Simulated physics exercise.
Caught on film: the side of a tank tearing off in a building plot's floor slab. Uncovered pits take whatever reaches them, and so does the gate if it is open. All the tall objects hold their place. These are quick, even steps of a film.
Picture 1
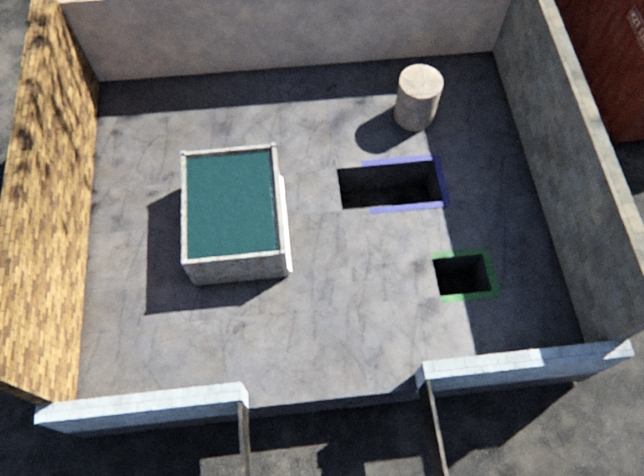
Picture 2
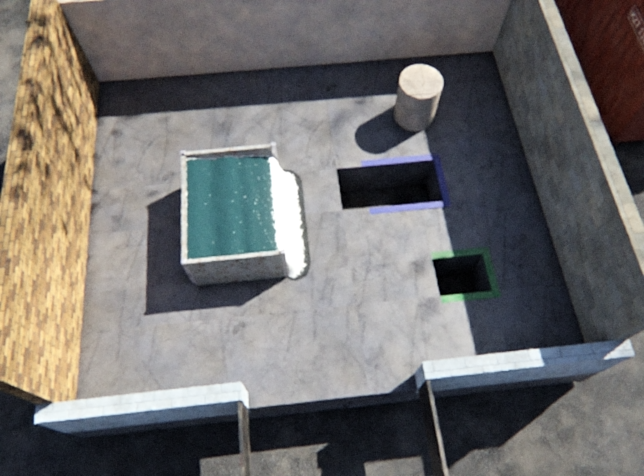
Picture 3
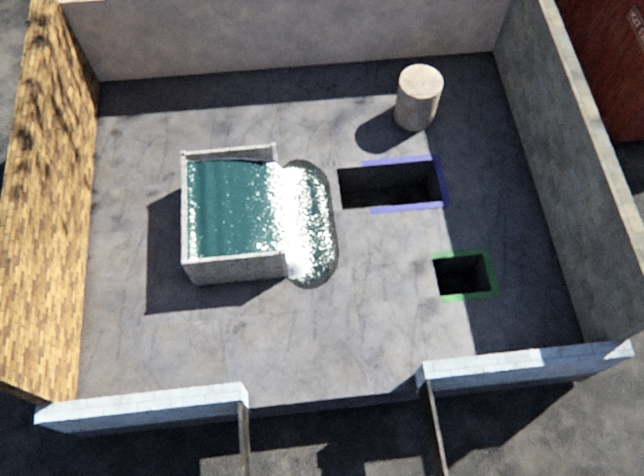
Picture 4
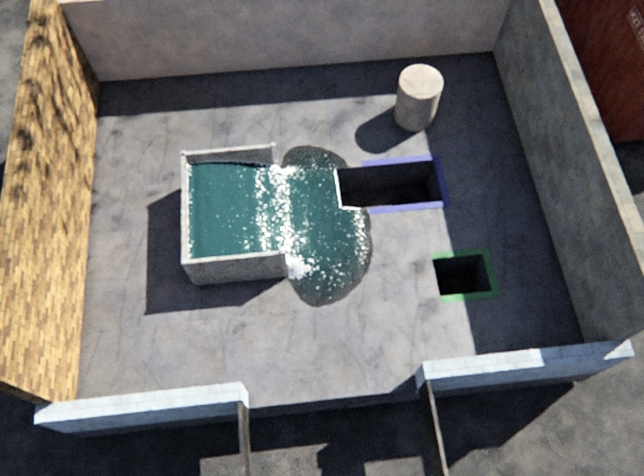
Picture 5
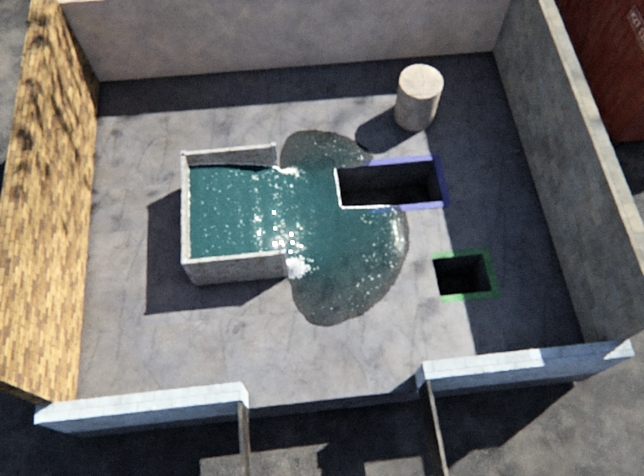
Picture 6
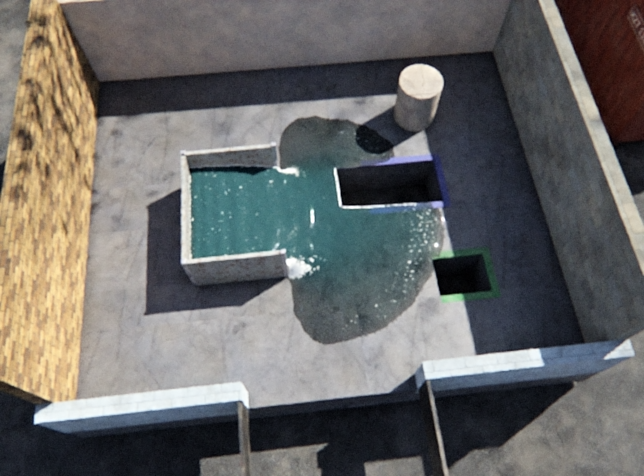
Teal water pouring from the open right side of a tank, spreading across a walled concrete floor around a blue-edged rectangular pit.
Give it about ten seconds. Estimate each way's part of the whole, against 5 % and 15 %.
In the end: The gate takes less than 5 %; the green pit takes more than 15 %; the blue pit takes more than 15 %.
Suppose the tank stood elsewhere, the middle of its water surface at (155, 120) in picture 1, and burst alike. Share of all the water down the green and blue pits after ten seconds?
Parts in a hundred: Green 15, blue 40.
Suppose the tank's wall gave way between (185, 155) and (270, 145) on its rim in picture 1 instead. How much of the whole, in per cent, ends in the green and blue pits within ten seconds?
Per cent: Green 8, blue 14.
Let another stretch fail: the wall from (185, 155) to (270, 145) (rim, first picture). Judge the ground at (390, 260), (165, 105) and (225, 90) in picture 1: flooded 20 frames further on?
One after the other: Clear, wet, flooded.
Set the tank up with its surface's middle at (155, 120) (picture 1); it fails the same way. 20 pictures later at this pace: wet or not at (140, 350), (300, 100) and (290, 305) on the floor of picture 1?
One after the other: Dry, under water, free of water.
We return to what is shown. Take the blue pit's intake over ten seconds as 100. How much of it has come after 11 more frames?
Close to 65 %.
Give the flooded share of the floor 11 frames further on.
I make it 35 per cent.
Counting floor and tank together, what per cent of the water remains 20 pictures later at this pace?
Some 50 per cent.
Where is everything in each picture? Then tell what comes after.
The first picture shows still water in the tank at (232, 203).
In the second picture, water pours out at (279, 214) and has run to (292, 277).
In the third picture, water pours out at (279, 216) and has run to (305, 165).
In the fourth picture, water pours out at (279, 217) and has run to (328, 155).
In the fifth picture, the front is at (403, 249), out from the gap at (279, 217).
In the sixth picture, the front is at (439, 232), out from the gap at (279, 218).
A moment on, water covers 30 % of the floor; the gate 0 %, the green pit 3 %, the blue pit 20 %.
Next, water covers 35 % of the floor; the gate 1 %, the green pit 8 %, the blue pit 30 %.
Then, water covers 40 % of the floor; the gate 1 %, the green pit 12 %, the blue pit 36 %.
Later, water covers 45 % of the floor; the gate 1 %, the green pit 19 %, the blue pit 41 %.
In the end, water covers 40 % of the floor; the gate 2 %, the green pit 23 %, the blue pit 46 %.
